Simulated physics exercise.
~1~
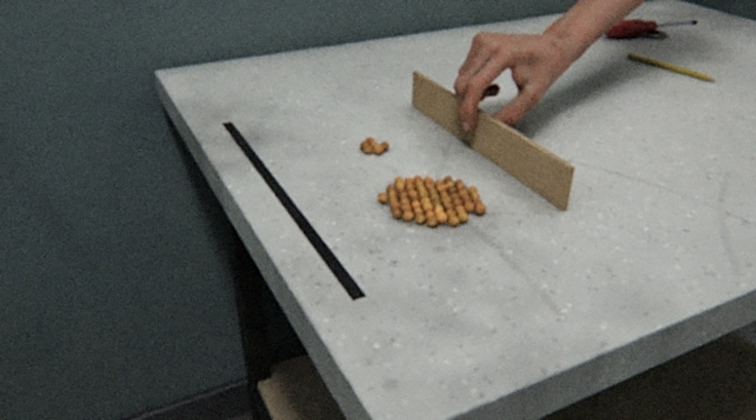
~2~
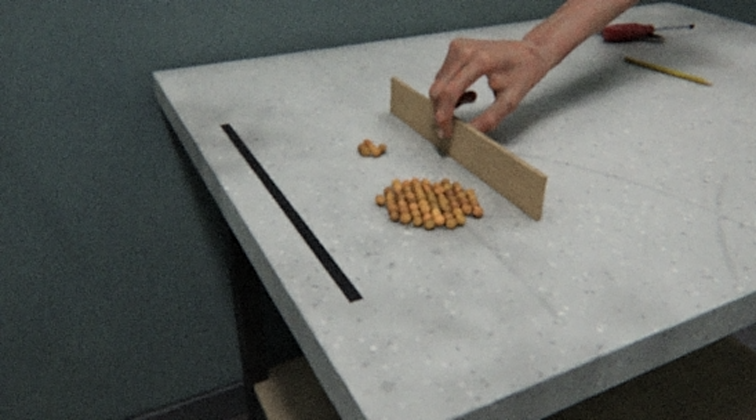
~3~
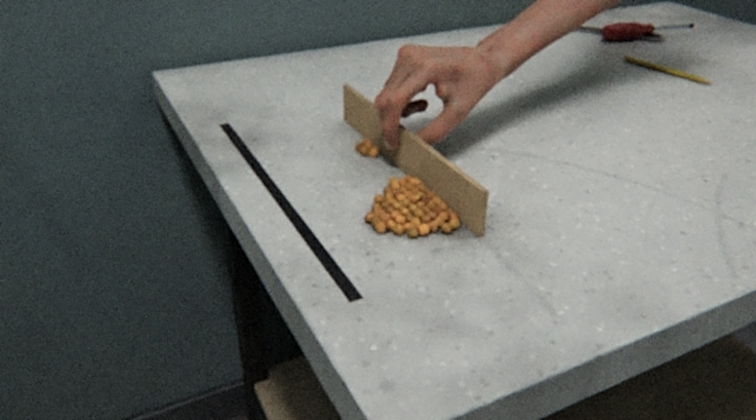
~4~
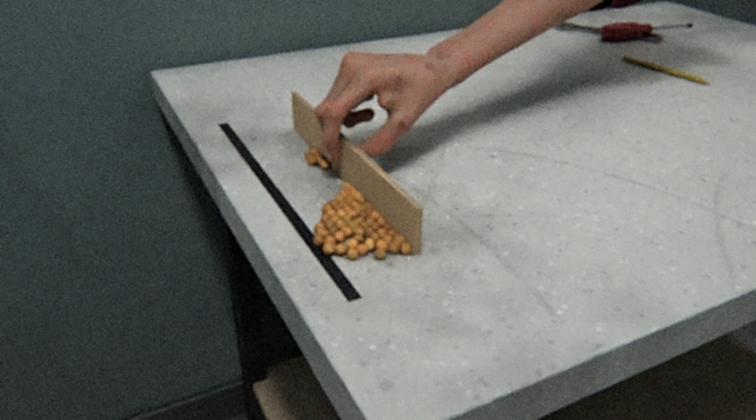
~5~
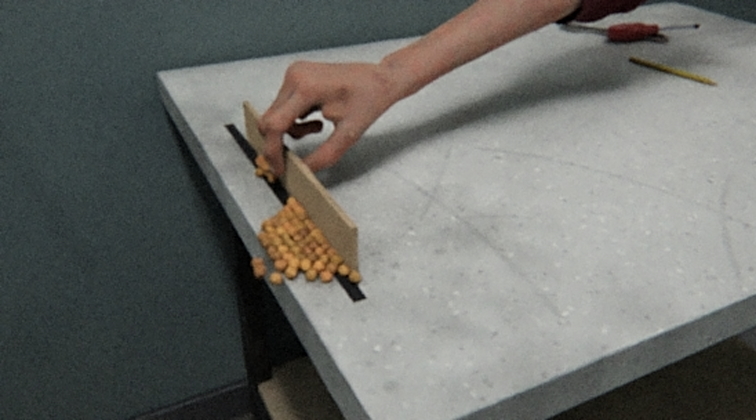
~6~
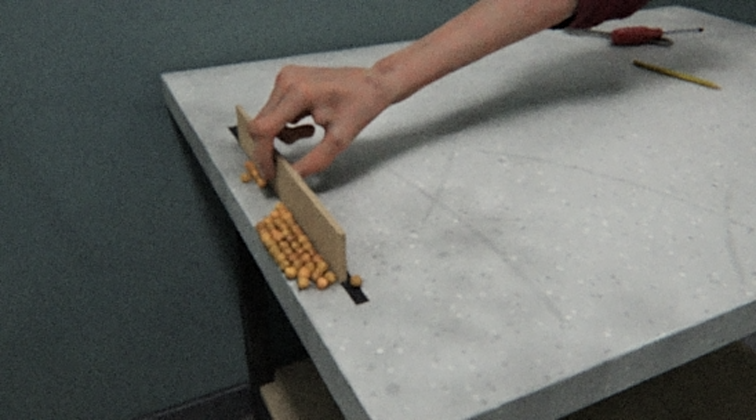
Hand pushing a card upright across a table, sweeping two heaps of small tan pieces to black tape, some spilling over the edge.
